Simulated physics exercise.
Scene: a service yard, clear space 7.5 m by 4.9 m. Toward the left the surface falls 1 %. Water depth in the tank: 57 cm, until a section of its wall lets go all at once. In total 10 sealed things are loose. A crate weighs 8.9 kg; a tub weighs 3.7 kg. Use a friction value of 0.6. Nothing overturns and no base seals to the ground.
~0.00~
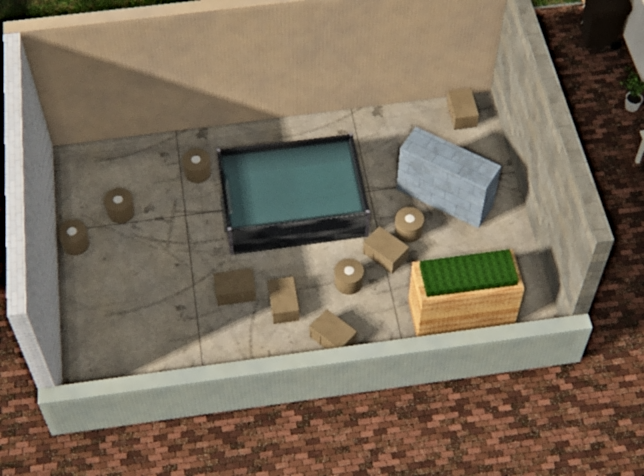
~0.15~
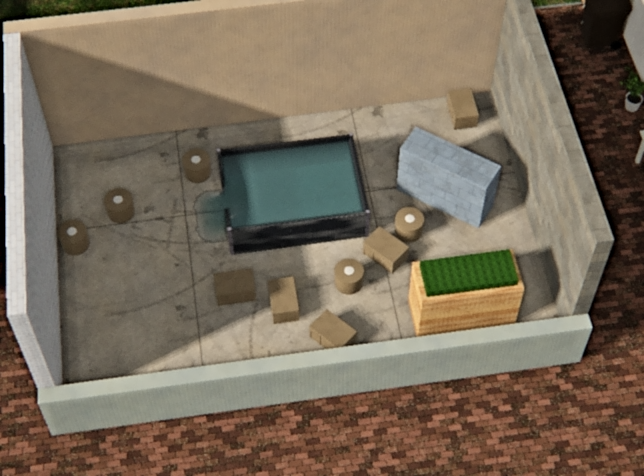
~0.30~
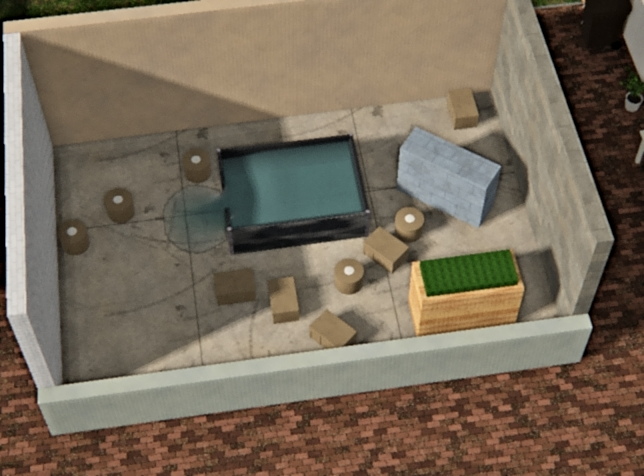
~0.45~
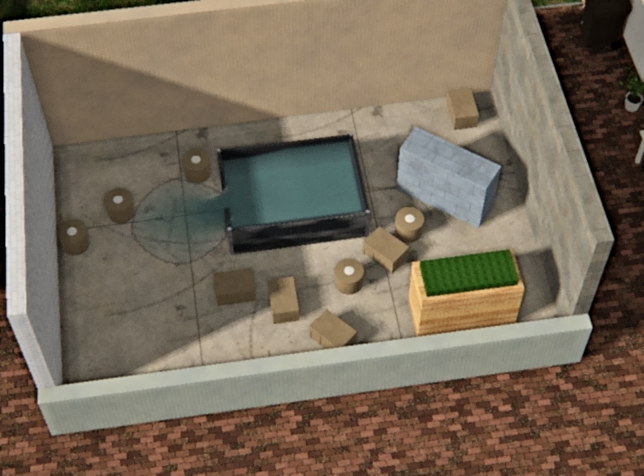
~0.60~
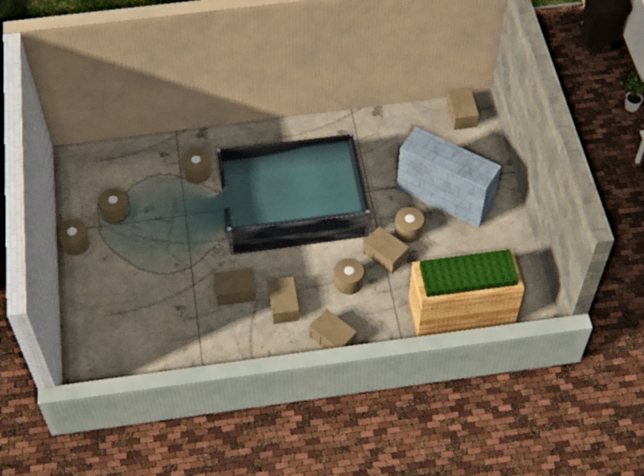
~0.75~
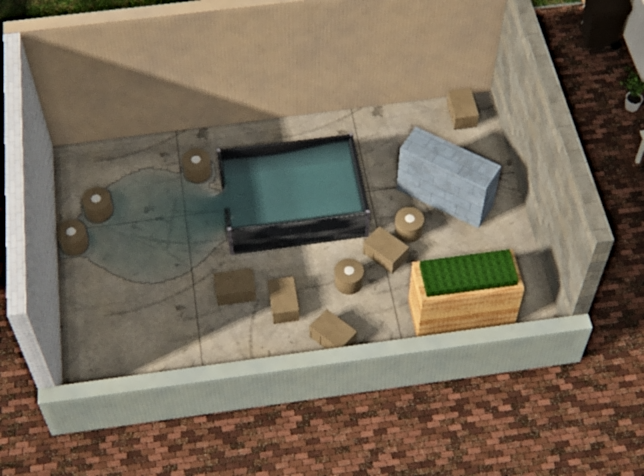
Water spreads left from the tank across the ground, then one tub shifts slightly left.
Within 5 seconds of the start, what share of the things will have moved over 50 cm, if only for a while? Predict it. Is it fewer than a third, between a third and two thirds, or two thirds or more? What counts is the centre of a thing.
The share is in the bottom band.
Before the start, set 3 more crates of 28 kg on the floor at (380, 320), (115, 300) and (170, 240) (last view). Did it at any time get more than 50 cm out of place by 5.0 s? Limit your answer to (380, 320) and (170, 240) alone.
The first comes out within the limit, the second beyond the limit.
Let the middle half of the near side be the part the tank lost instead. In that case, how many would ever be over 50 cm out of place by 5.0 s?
So the tally would be 4.
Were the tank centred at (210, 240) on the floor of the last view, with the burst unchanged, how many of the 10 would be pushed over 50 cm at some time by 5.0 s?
That would give 4.
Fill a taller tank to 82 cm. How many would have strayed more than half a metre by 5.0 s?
Then the count would be 4.
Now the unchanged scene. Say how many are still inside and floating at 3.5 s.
Tally: 2 of them.
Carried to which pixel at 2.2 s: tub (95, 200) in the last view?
About (62, 158), give or take.
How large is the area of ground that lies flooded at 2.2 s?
Close to 13 m2, I'd say.
After 1.1 s 1 of 10 are over 50 cm from their spots; 2 afloat.
After 2.2 s 1 of 10 are over 50 cm from their spots; 2 afloat.
After 3.5 s 2 of 10 are over 50 cm from their spots; 2 afloat.
After 5.0 s 2 of 10 are over 50 cm from their spots, and 2 have been at some point; 3 afloat.
